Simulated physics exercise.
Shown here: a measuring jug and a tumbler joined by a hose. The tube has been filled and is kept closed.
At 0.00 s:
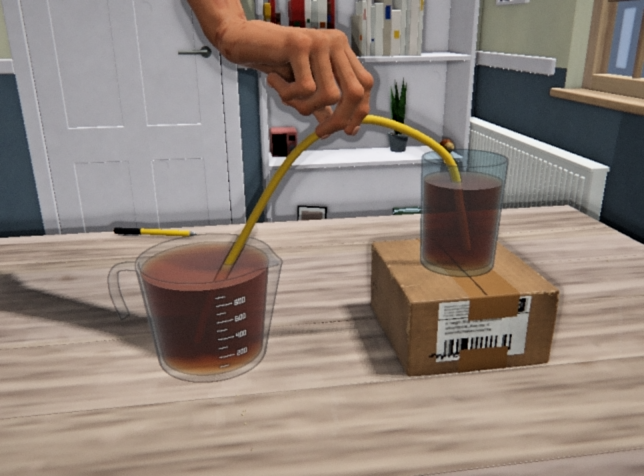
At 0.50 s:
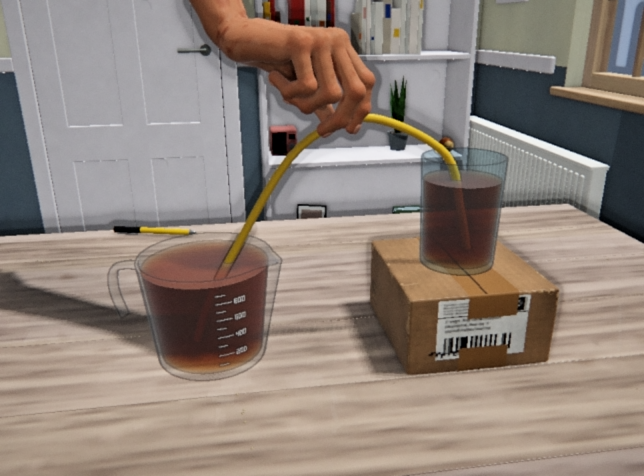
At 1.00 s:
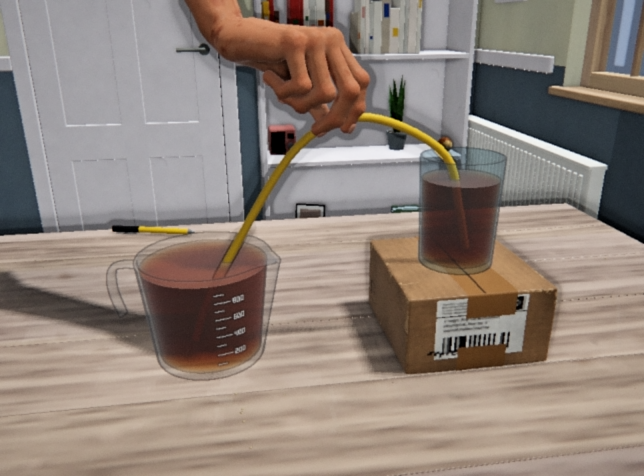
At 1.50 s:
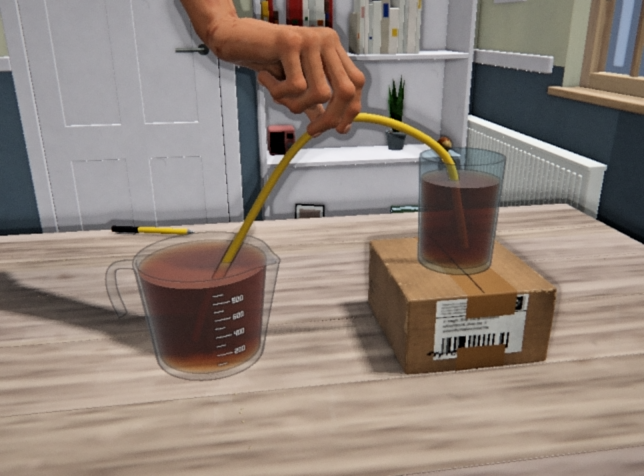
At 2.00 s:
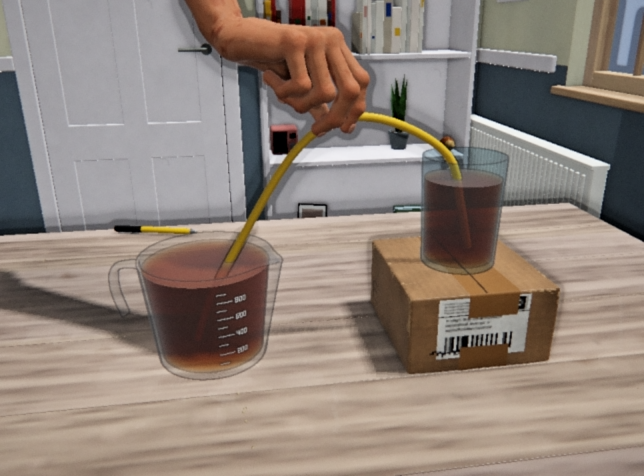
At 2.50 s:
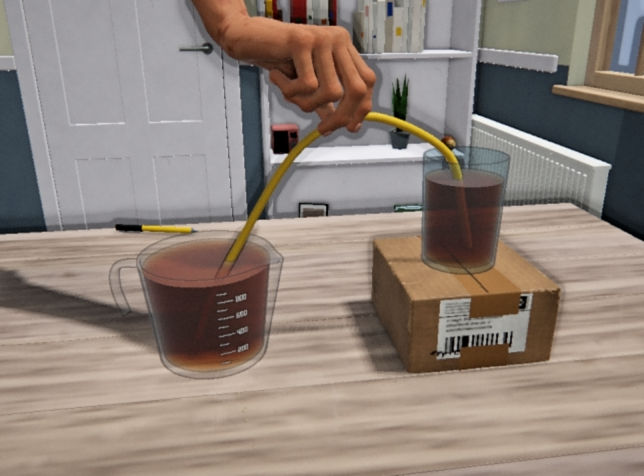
A hand pinched a yellow hose that arched between a nearly full measuring jug on the table and a partly filled tumbler on a cardboard box, and nothing visibly moved apart from slight shifts.
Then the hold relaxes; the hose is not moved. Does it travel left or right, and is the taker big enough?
It moves to the left, and the receiving one spills over.
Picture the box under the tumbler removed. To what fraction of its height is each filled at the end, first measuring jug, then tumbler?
In the order asked, close to 90 and 85 out of a hundred.
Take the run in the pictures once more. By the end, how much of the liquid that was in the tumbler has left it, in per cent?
My estimate is 80 per cent.
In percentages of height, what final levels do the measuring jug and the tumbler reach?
They settle close to 100 and 20 percent of their heights.
After 8.0 s, the measuring jug is full to the brim; the tumbler is about half full.
After 20.0 s, the measuring jug is full to the brim; the tumbler is about a third full; a puddle lies under the lower one.
After 45.0 s, the measuring jug is full to the brim; the tumbler is about a quarter full; a puddle lies under the lower one; the two surfaces are level.
